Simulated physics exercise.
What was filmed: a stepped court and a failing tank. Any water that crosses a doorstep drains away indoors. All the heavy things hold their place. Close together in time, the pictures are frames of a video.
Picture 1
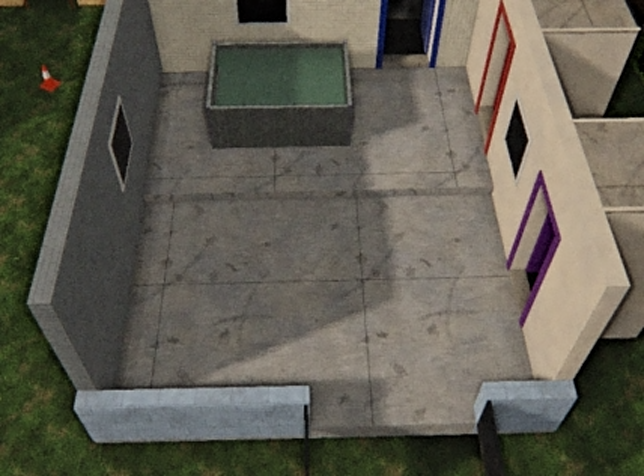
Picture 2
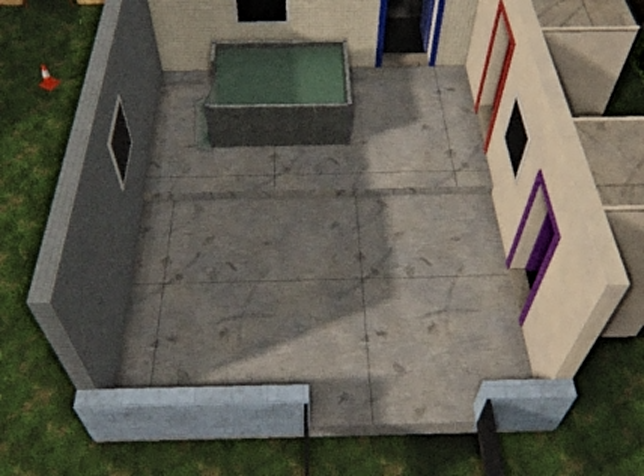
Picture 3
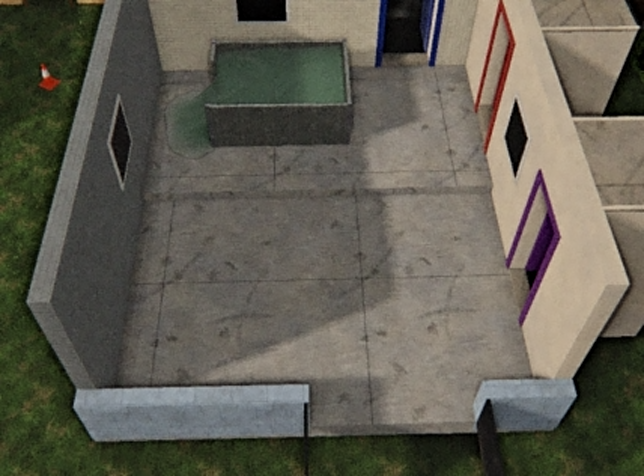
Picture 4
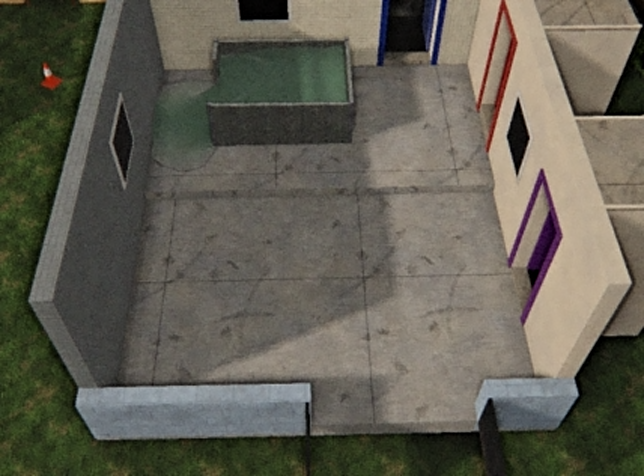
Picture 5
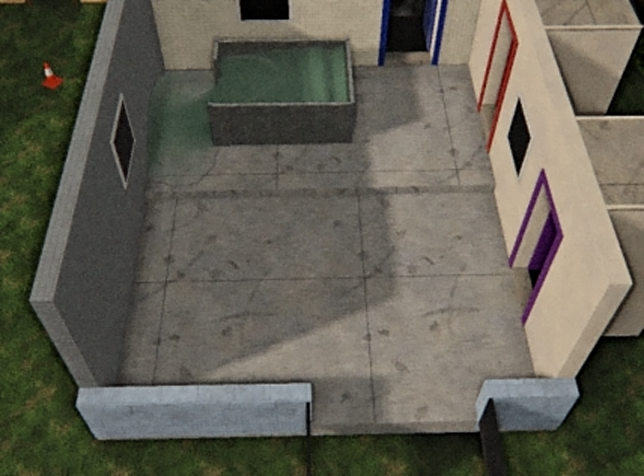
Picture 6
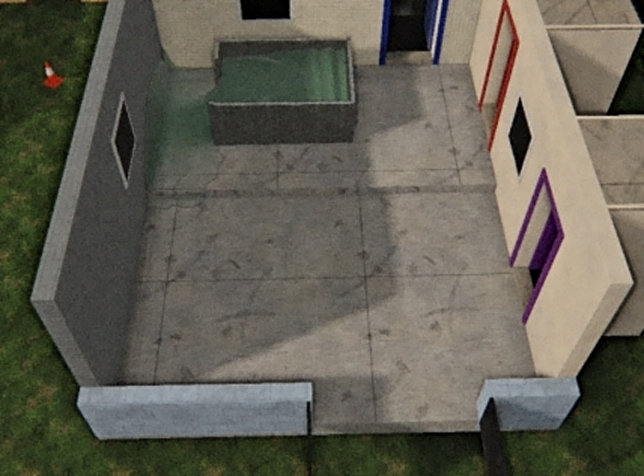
Greenish water leaked from the left side of a raised gray tank in a walled concrete court, spreading across the floor to the left-hand wall and then creeping a little toward the front.
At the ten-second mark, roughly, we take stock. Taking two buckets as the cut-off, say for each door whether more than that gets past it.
Door by door: The blue door does not exceed it; the red door does not exceed it; the purple door exceeds it.
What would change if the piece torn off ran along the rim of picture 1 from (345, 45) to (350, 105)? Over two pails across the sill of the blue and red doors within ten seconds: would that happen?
In short: Blue door takes more, red door lets more in.
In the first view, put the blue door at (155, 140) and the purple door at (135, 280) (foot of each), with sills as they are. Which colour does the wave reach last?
I'd go with the red-painted one.
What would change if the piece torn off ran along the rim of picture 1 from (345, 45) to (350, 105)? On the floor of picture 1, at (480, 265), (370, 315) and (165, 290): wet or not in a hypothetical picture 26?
The first spot is swamped, the second swamped, the third spared.
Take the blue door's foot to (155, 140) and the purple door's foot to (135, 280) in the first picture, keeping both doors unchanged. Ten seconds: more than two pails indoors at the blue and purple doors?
In that case the blue door exceeds the limit and the purple door stays inside the limit.
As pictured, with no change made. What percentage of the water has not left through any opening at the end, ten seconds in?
Estimate: Near 86 %.
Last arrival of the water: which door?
It's the one in purple.
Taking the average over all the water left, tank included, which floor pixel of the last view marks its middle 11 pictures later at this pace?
Close to (232, 142).
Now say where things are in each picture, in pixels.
In the first picture, the water tank at (280, 77) is whole and still.
In the second picture, water pours out at (216, 110) and has run to (205, 100).
In the third picture, the front is at (175, 102), out from the gap at (216, 111).
In the fourth picture, the front is at (162, 93), out from the gap at (218, 111).
In the fifth picture, water pours out at (219, 111) and has run to (166, 73).
In the sixth picture, water pours out at (220, 110) and has run to (148, 203).
A moment on, water covers 15 % of the floor; the blue door not reached, the red door not reached, the purple door not reached.
Next, water covers 35 % of the floor; the blue door wet at the sill, nothing in, the red door not reached, the purple door not reached.
Then, water covers 55 % of the floor; the blue door wet at the sill, nothing in, the red door wet at the sill, nothing in, the purple door not reached.
Later, water covers 85 % of the floor; the blue door wet at the sill, nothing in, the red door wet at the sill, nothing in, the purple door under two buckets in.
In the end, water covers 90 % of the floor; the blue door wet at the sill, nothing in, the red door wet at the sill, nothing in, the purple door far over two buckets in.
